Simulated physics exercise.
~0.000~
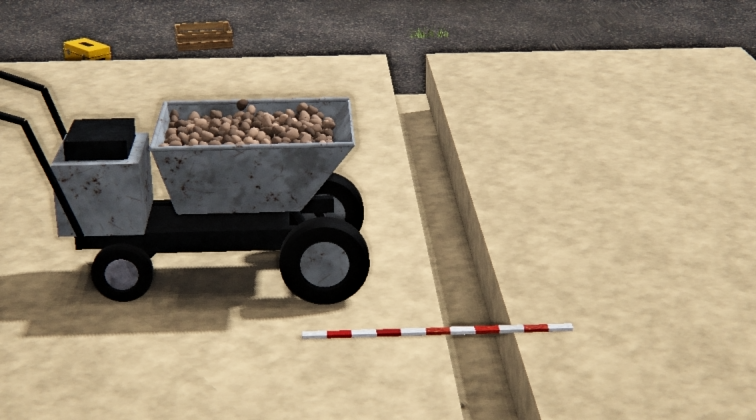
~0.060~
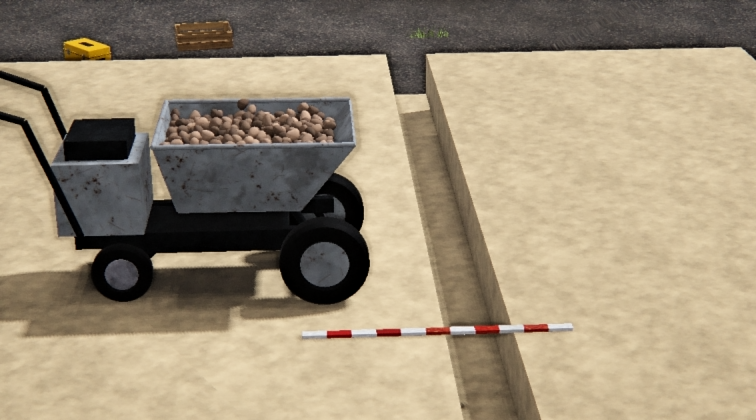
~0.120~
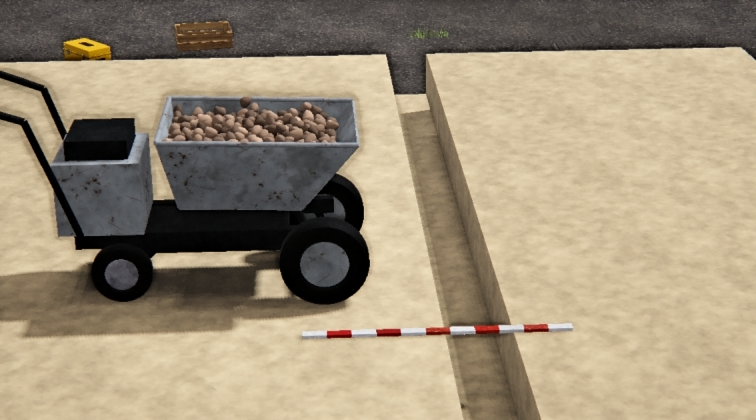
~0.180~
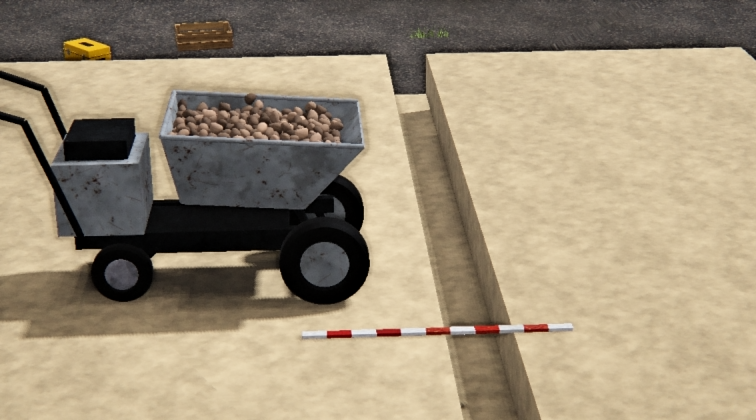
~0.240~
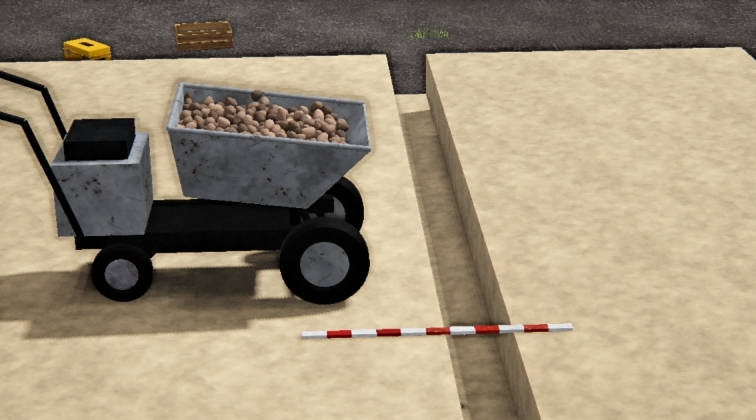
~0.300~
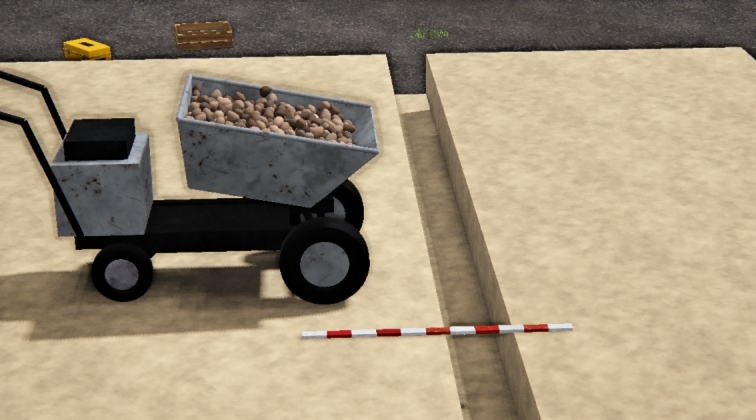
Motor barrow standing still beside a narrow trench, its grey skip full of brown stones slowly tilting forward to the right.
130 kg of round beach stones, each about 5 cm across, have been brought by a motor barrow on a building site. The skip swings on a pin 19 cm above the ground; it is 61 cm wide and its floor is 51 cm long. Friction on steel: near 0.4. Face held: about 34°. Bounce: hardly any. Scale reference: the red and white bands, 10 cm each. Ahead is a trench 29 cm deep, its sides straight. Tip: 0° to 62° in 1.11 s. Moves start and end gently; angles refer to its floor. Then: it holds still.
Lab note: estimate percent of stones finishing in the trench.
Approx. 56 %.
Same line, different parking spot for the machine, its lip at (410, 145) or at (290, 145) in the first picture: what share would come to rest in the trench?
Around 15% for the first place and 70% for the second.
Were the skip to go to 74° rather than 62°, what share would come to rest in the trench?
In that case near 50 per cent.
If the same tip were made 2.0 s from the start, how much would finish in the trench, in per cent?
I'd put it at roughly 65 per cent.
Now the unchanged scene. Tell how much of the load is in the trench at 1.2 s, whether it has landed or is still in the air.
Some 15 per cent.
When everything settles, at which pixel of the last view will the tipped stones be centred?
I'd point to around (484, 297).
After 0.8 s the floor is at 52°; 100 % in the skip; the foremost stones are at (433, 186).
After 1.2 s the floor is at 62°; 73 % in the skip, 17 % in the trench, 10 % past the trench; the foremost stones are at (537, 267).
After 1.6 s the floor is at 62°; 41 % in the skip, 25 % in the trench, 35 % past the trench; the foremost stones are at (630, 246).
After 3.5 s the floor is at 62°; 8 % in the skip, 56 % in the trench, 37 % past the trench; the foremost stones are at (716, 247).
